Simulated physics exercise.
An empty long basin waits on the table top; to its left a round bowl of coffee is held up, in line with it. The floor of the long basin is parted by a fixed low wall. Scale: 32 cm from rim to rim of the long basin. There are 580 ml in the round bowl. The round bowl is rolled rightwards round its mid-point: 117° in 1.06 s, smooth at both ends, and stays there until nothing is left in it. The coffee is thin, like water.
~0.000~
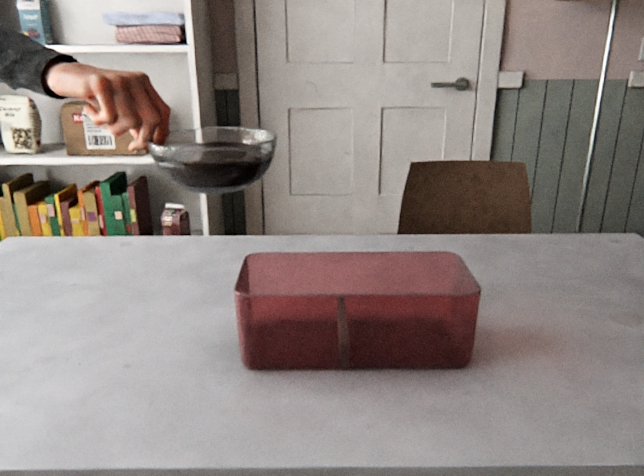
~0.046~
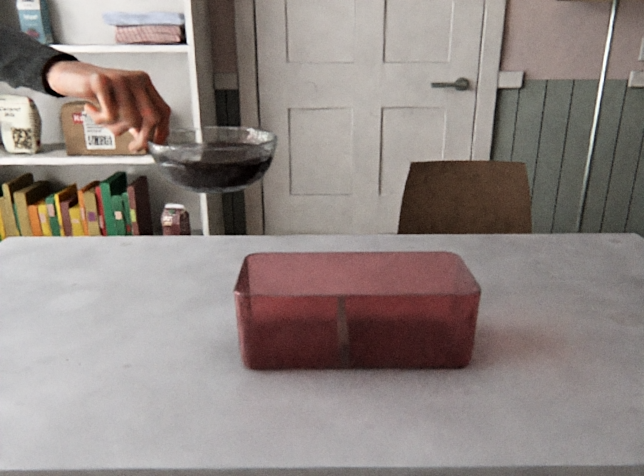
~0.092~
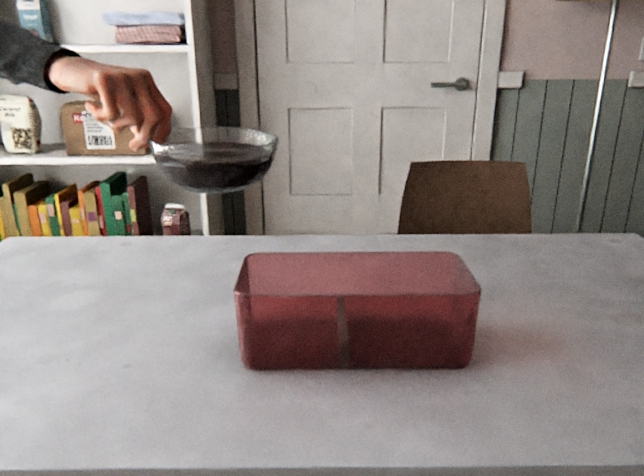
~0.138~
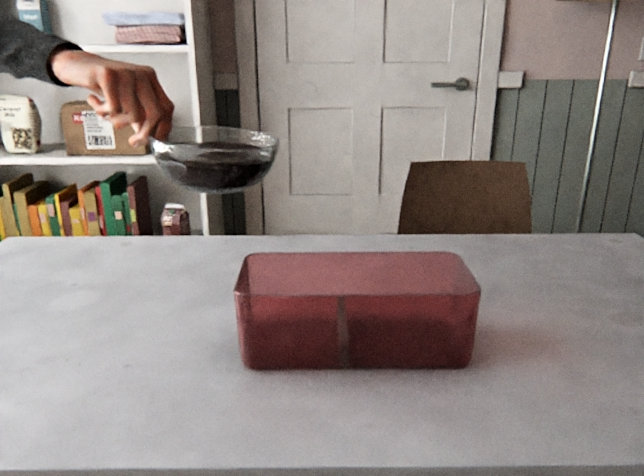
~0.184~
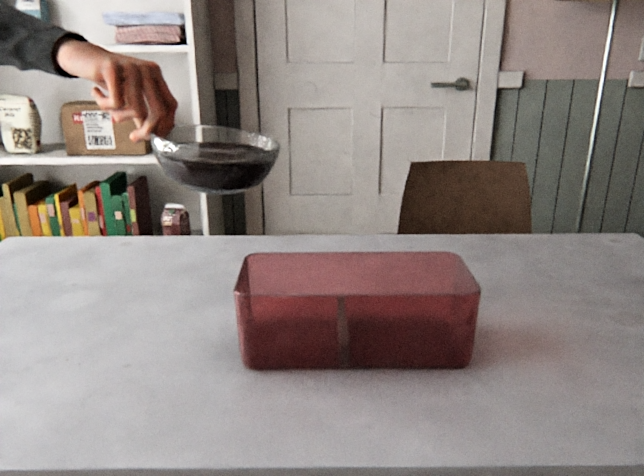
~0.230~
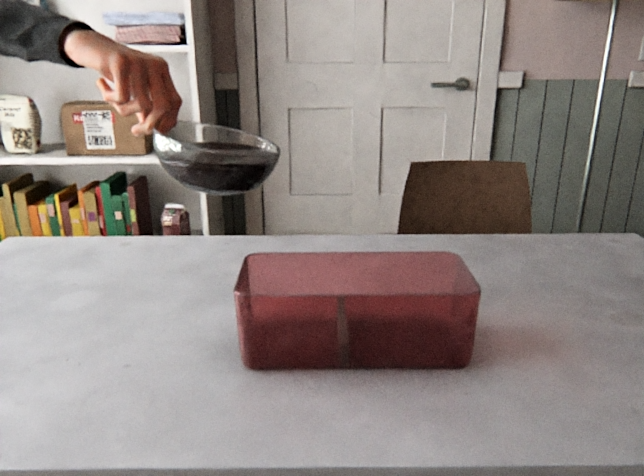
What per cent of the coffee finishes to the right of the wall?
The far part has some 14 per cent.
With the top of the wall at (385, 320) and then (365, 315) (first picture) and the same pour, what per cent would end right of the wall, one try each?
In turn about 15 and 10 per cent.
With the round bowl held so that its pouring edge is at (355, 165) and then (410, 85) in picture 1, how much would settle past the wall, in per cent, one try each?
First 85, then 70 per cent.
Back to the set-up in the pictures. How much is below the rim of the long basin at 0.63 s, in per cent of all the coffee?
Near 26 in a hundred.
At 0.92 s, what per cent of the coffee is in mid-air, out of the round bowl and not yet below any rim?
Some 4 per cent.
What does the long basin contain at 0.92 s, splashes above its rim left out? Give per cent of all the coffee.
About 96 per cent.
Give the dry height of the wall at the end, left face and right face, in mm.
Some 12 mm on the left and 34 mm on the right.
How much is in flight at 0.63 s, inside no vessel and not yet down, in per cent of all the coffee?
Some 48 per cent.
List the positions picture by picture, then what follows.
In the first picture, it leans 0°; its right rim is at (276, 139); the coffee meets the walls at (159, 152) and (272, 152); the long basin's rim runs from (240, 274) to (469, 272); the wall's top is at (343, 319).
In the second picture, it leans 1°; its right rim is at (276, 139); the coffee meets the walls at (159, 152) and (272, 152).
In the third picture, it leans 2°; its right rim is at (277, 141); the coffee meets the walls at (159, 151) and (272, 153).
In the fourth picture, it leans 5°; its right rim is at (278, 144); the coffee meets the walls at (160, 150) and (273, 154).
In the fifth picture, it leans 8°; its right rim is at (279, 148); the coffee meets the walls at (162, 150) and (274, 155).
In the sixth picture, it leans 13°; its right rim is at (280, 153); the coffee meets the walls at (163, 149) and (277, 155).
After 0.63 s the tilt is 75° and 27 per cent is still to pour, 24 is left of the wall and 2 right of it.
After 0.92 s the tilt is 112° and 0 per cent is still to pour, 86 is left of the wall and 10 right of it.
After 1.23 s the tilt is 117° and 0 per cent is still to pour, 84 is left of the wall and 14 right of it.
After 1.56 s the tilt is 117° and 0 per cent is still to pour, 84 is left of the wall and 14 right of it.
In the end 84 per cent lies left of the wall, 14 right of it and 1 outside.
